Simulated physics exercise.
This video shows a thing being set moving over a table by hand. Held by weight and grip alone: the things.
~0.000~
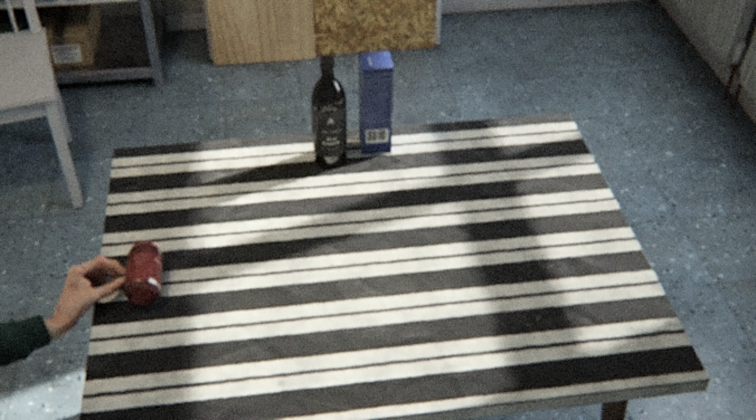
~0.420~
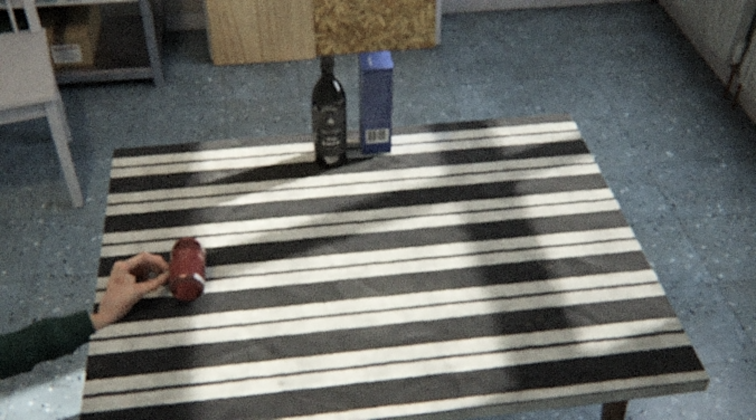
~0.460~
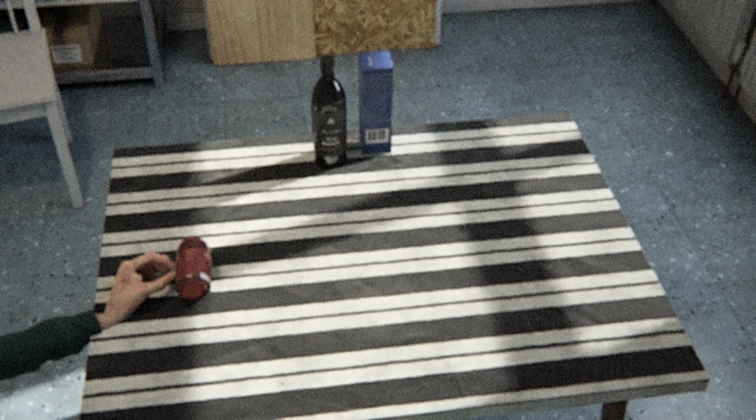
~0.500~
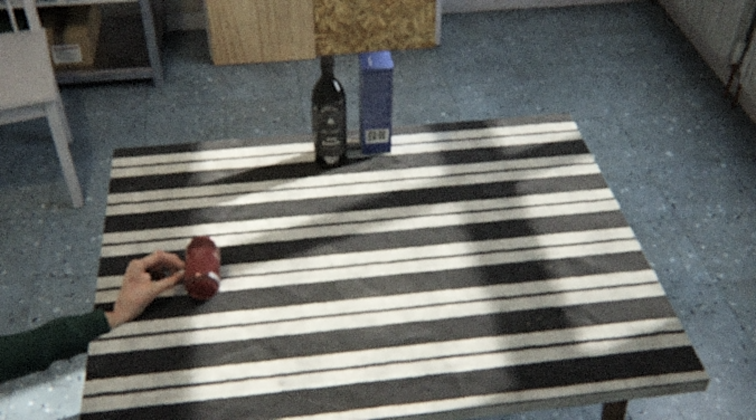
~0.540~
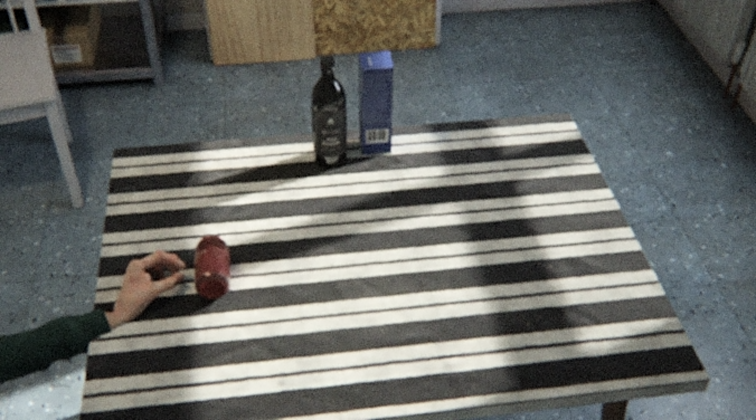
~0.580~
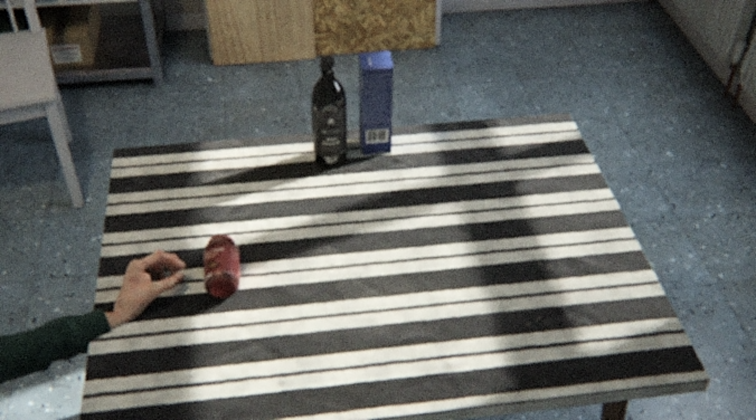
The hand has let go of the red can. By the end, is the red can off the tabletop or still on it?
I predict it will still be up on the table.
After 0.78 s, red can rolled well along near (264, 262).
After 1.18 s, red can rolled well along near (325, 256).
At rest (2.1 s), moved from the start, red can. Seen from the same camera at the end, red can near (357, 253).
